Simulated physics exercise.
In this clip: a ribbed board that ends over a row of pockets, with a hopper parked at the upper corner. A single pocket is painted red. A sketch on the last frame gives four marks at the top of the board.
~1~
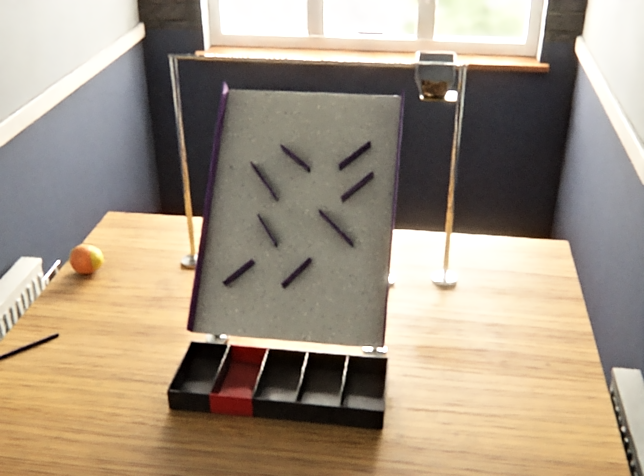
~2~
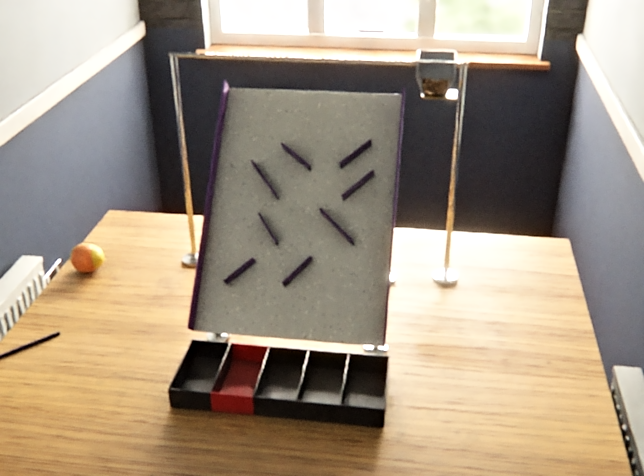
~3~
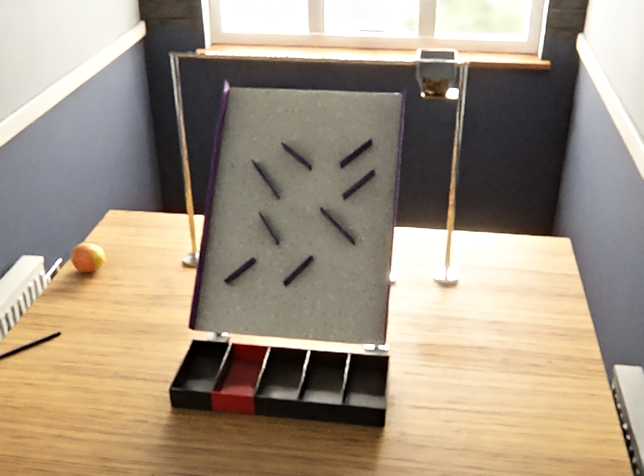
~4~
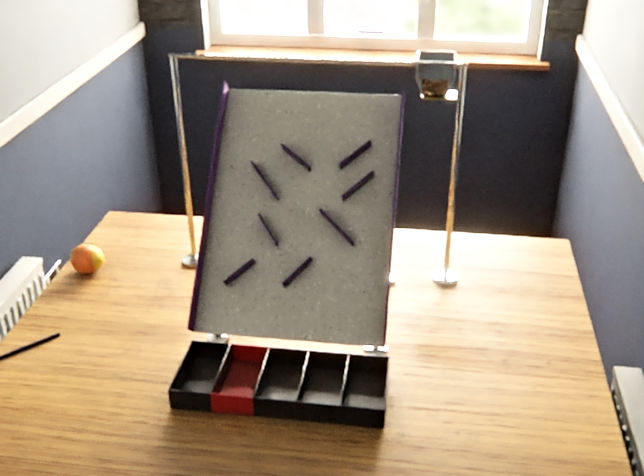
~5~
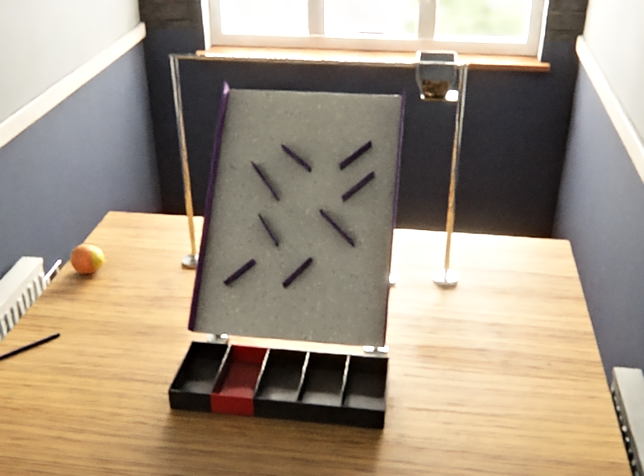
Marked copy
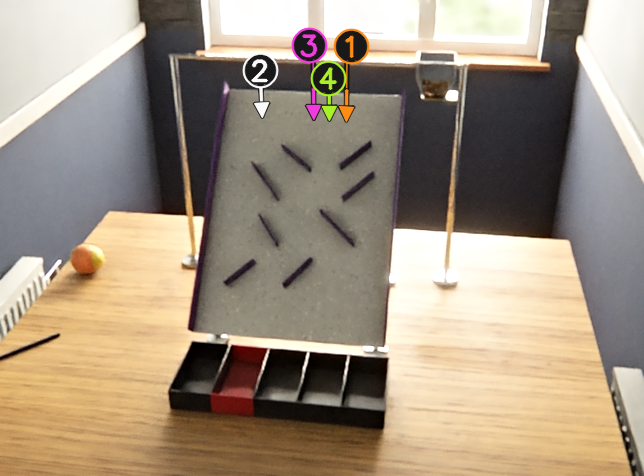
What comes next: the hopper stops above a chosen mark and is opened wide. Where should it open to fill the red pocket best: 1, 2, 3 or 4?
Take 1.
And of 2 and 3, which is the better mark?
Mark 2.
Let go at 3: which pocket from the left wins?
The fifth from the left.
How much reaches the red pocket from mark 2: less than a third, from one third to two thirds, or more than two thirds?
It is less than a third.
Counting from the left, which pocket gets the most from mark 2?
The first from the left.
On the marked copy, mark 1 meets the board at (346, 115); mark 2 meets the board at (262, 112); mark 3 meets the board at (313, 114); mark 4 meets the board at (329, 115).
With 1, close to half in the red pocket, close to a third in other pockets, a small share outside the box.
With 2, close to a quarter in the red pocket, close to two thirds in other pockets, a small share outside the box.
With 3, a small share in the red pocket, the bulk in other pockets, a small share outside the box.
With 4, close to a quarter in the red pocket, close to two thirds in other pockets, a small share outside the box.
